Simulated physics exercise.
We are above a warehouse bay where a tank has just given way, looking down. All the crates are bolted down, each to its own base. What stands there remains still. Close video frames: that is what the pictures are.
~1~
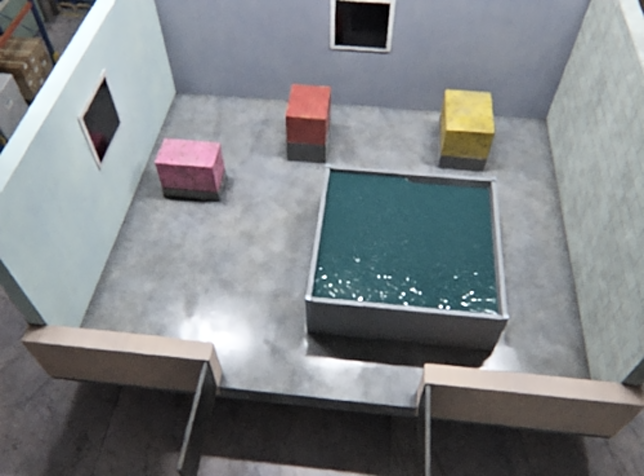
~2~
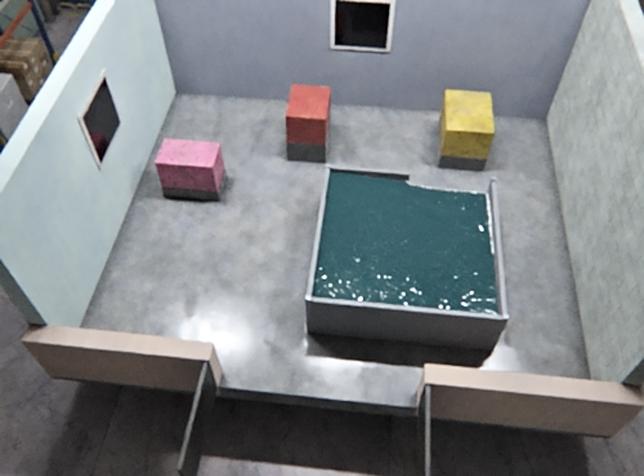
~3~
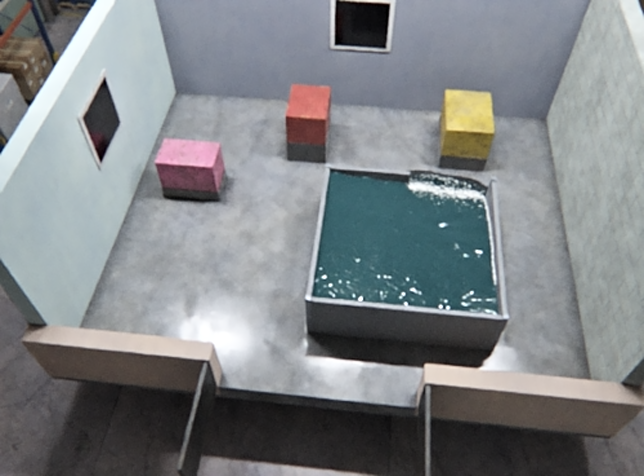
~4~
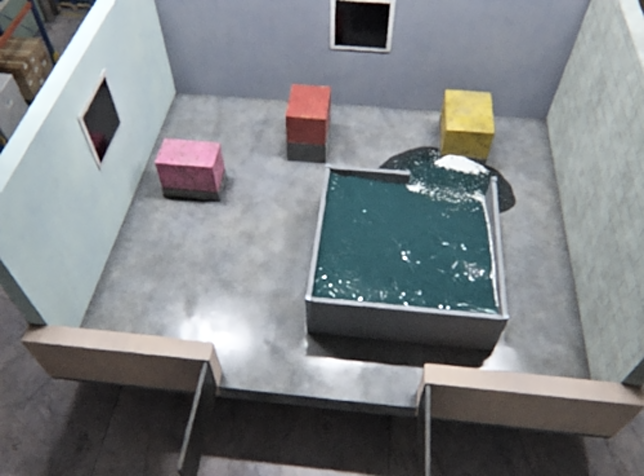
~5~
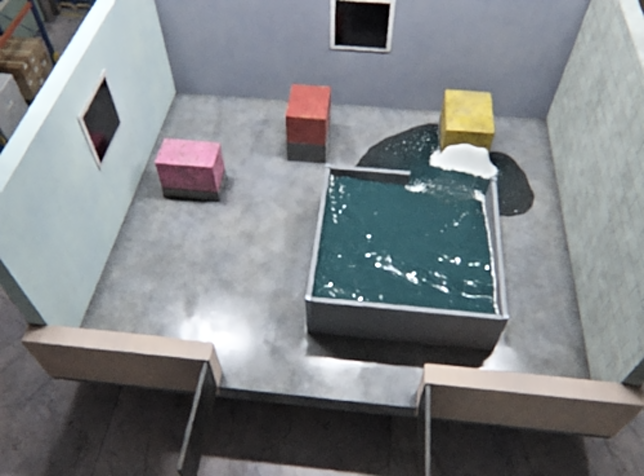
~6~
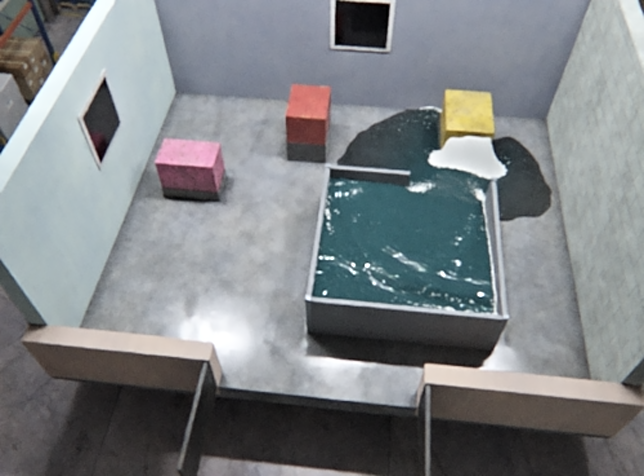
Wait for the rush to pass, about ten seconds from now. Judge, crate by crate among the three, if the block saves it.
Yellow crate: Block fails, wet; red crate: Block saves it; pink crate: Block saves it.
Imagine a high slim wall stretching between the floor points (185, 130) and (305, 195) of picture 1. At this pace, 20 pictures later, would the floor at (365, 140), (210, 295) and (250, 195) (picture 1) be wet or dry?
Taking the three spots in order: Soaked, spared, spared.
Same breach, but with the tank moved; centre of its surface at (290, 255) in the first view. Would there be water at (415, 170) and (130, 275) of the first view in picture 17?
The first spot is inundated and the second is not reached.
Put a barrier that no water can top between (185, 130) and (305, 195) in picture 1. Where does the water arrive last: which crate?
It's the pink crate.
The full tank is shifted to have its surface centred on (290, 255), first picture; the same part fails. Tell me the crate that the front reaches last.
Pink crate.
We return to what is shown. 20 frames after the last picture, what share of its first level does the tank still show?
About 46 %.
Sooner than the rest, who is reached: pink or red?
That would be the red-painted one.
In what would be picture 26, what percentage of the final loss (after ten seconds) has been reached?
Near 0 in a hundred.
A moment on, water covers 20 % of the floor; the yellow crate water round its plinth, the red crate water round its plinth, the pink crate not reached.
Next, water covers 35 % of the floor; the yellow crate water round its plinth, the red crate water round its plinth, the pink crate not reached.
Then, water covers 60 % of the floor; the yellow crate water round its plinth, the red crate water round its plinth, the pink crate water round its plinth.
Later, water covers 95 % of the floor; the yellow crate water round its plinth, the red crate water round its plinth, the pink crate water round its plinth.
In the end, water covers 100 % of the floor; the yellow crate was topped, the red crate stayed above the water, the pink crate stayed above the water.
